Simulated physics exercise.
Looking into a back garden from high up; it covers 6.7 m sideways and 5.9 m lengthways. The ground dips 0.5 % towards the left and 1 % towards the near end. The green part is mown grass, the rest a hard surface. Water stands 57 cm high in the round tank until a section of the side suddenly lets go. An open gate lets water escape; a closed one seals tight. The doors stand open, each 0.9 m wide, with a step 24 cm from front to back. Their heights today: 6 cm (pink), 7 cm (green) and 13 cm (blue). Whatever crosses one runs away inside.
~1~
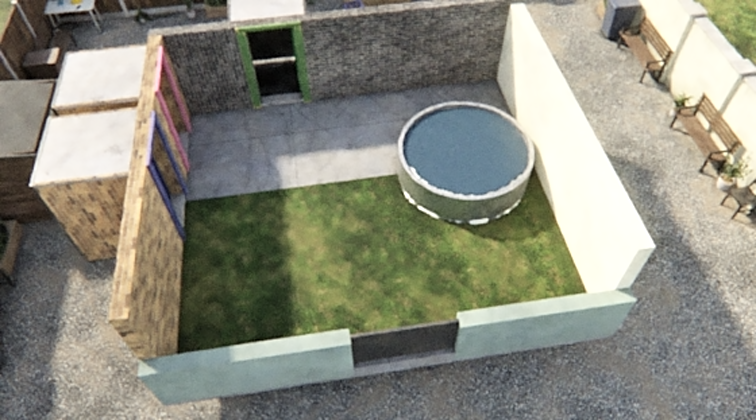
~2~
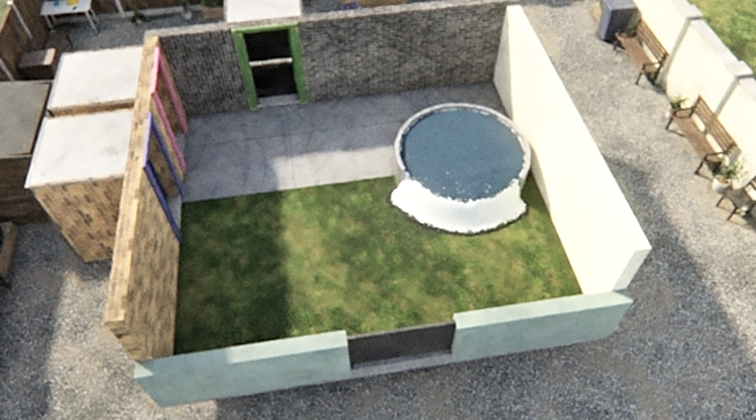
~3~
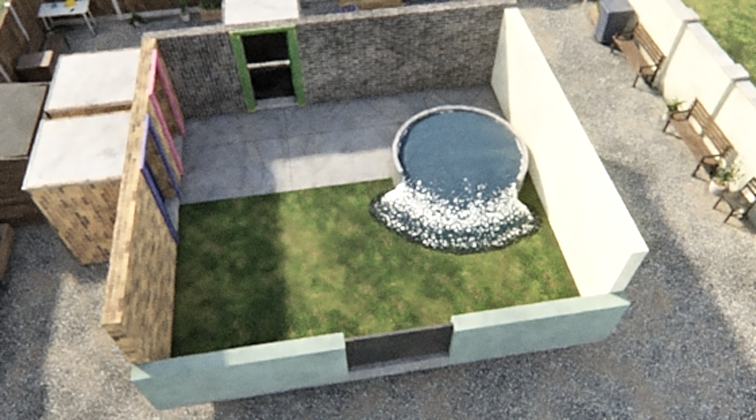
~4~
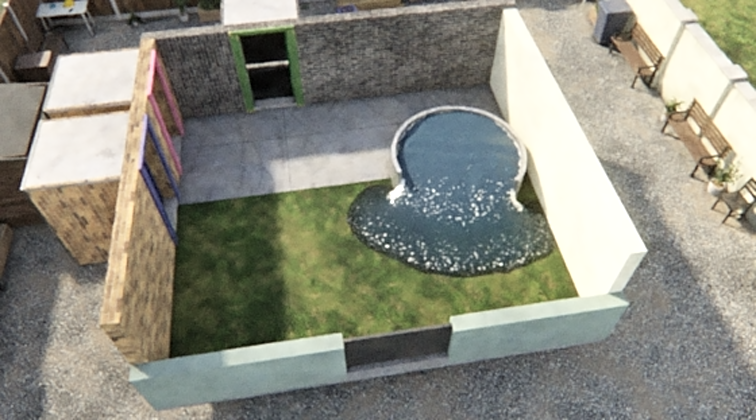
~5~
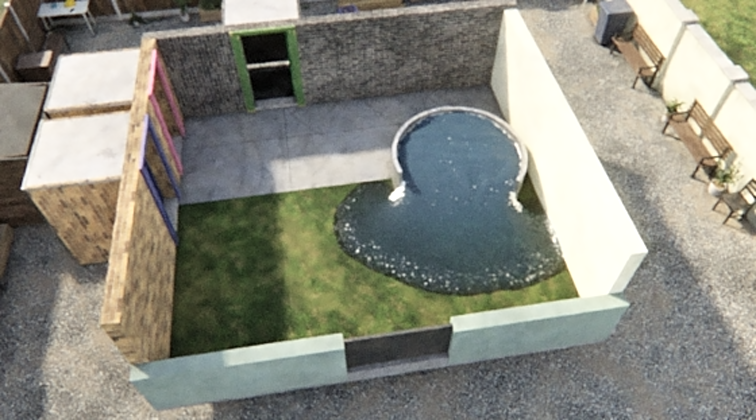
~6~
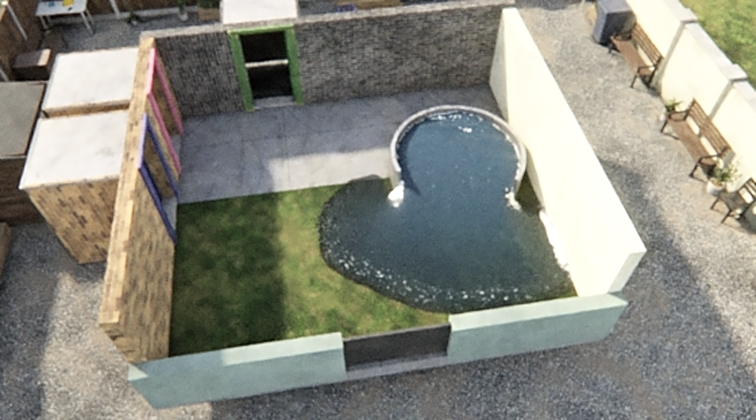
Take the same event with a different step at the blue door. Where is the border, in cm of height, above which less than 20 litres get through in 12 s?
It would have to be roughly 6 cm high.
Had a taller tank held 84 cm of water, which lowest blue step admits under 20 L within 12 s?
Some 10.5 cm.
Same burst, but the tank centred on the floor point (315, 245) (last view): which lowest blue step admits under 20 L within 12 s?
About 7.0 cm.
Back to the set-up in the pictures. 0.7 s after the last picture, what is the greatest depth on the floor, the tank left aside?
Roughly 30 cm.
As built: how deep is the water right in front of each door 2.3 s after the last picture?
In cm: Pink 0, green 0, blue 0.
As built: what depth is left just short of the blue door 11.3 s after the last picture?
About 8.0 cm.
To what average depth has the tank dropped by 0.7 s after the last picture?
Roughly 29 cm on average.
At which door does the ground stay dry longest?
Last comes the green one.
Then, 0.7 s after the last picture water covers 35 % of the floor, deepest (30 cm) near (545, 326); it has not reached the blue door.
Then, 2.3 s after the last picture water covers 50 % of the floor, deepest (24 cm) near (588, 319); it has not reached the blue door.
Then, 11.3 s after the last picture water covers 95 % of the floor, deepest (11 cm) near (167, 385); 8 cm at the blue door, 0 litres in over its 13 cm step.
At the blue door as built, the water peaked near 10 cm, 5.5 s after the last picture.
Run again over the same 12 s with other heights there, 37 litres in over 5 cm, 11 litres over 7 cm. The limit of 20 litres is kept from about 6 cm up.
